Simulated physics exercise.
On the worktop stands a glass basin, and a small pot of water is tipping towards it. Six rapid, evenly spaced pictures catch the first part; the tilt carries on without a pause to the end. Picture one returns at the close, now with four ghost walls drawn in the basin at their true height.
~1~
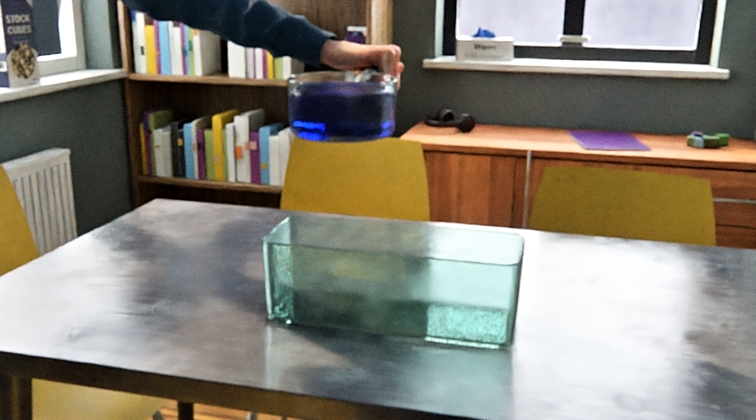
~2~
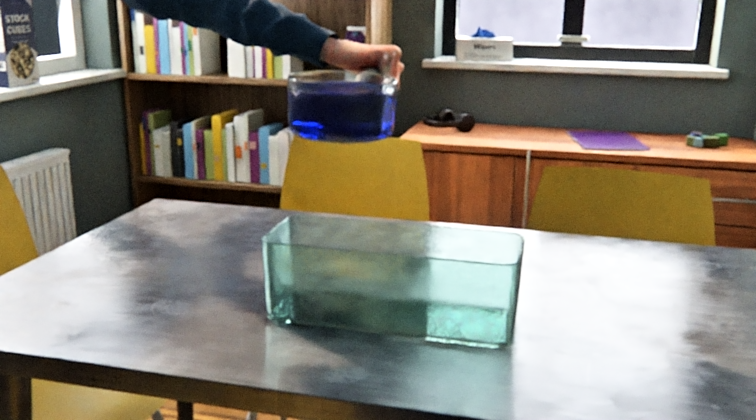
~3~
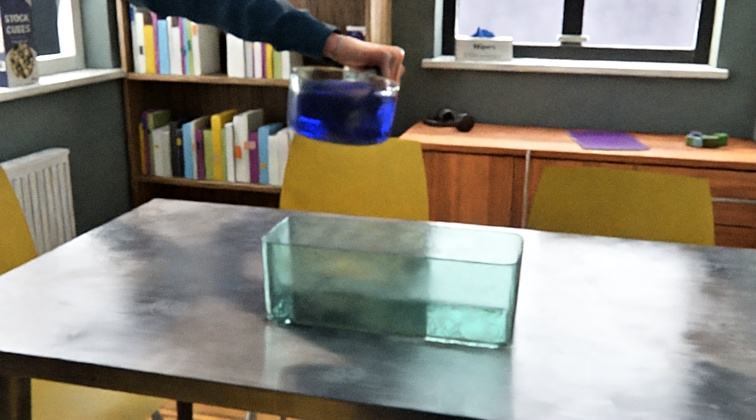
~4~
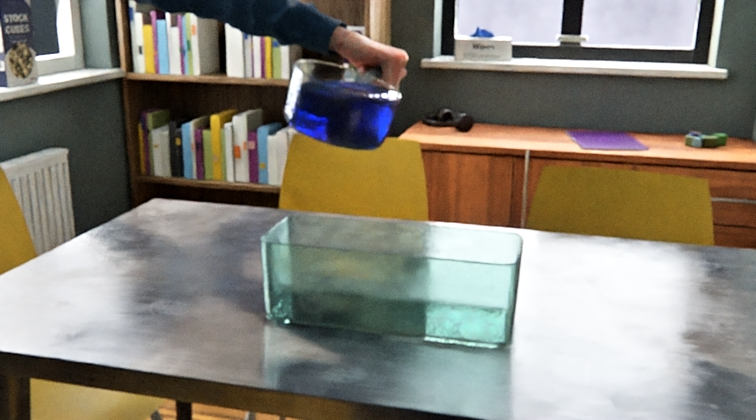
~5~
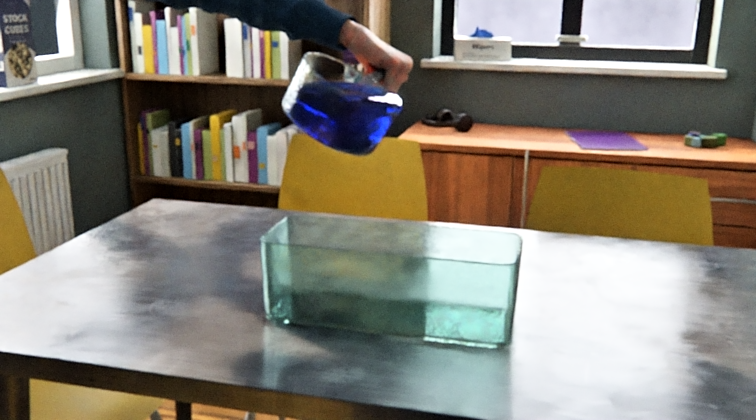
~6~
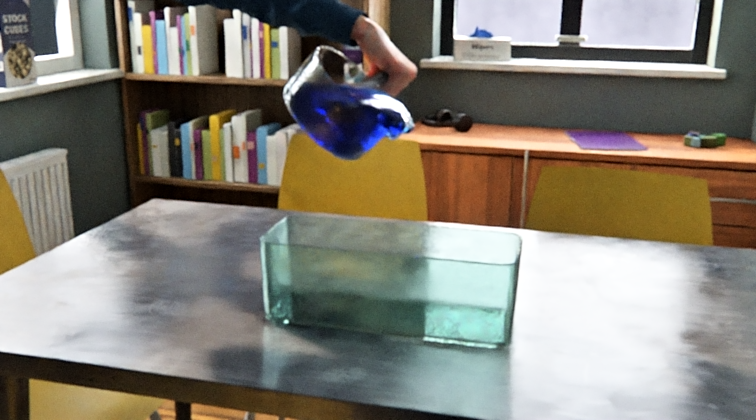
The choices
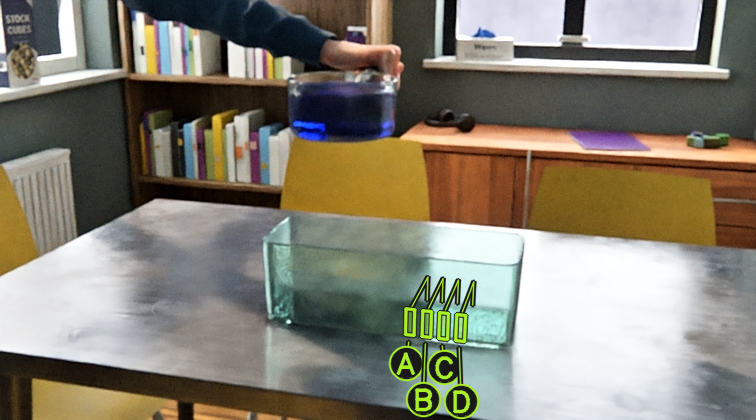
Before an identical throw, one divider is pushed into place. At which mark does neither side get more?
Choose A.
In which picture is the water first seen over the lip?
In picture 5.
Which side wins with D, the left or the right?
More ends on the left.
On the marked copy, A at (408, 341); B at (425, 343); C at (442, 345); D at (459, 347).
If A is chosen, about 49 % ends left of the wall and 45 % right of it; 5 % is lost outside.
If B is chosen, about 61 % ends left of the wall and 35 % right of it; 5 % is lost outside.
If C is chosen, about 69 % ends left of the wall and 23 % right of it; 8 % is lost outside.
If D is chosen, about 74 % ends left of the wall and 17 % right of it; 9 % is lost outside.
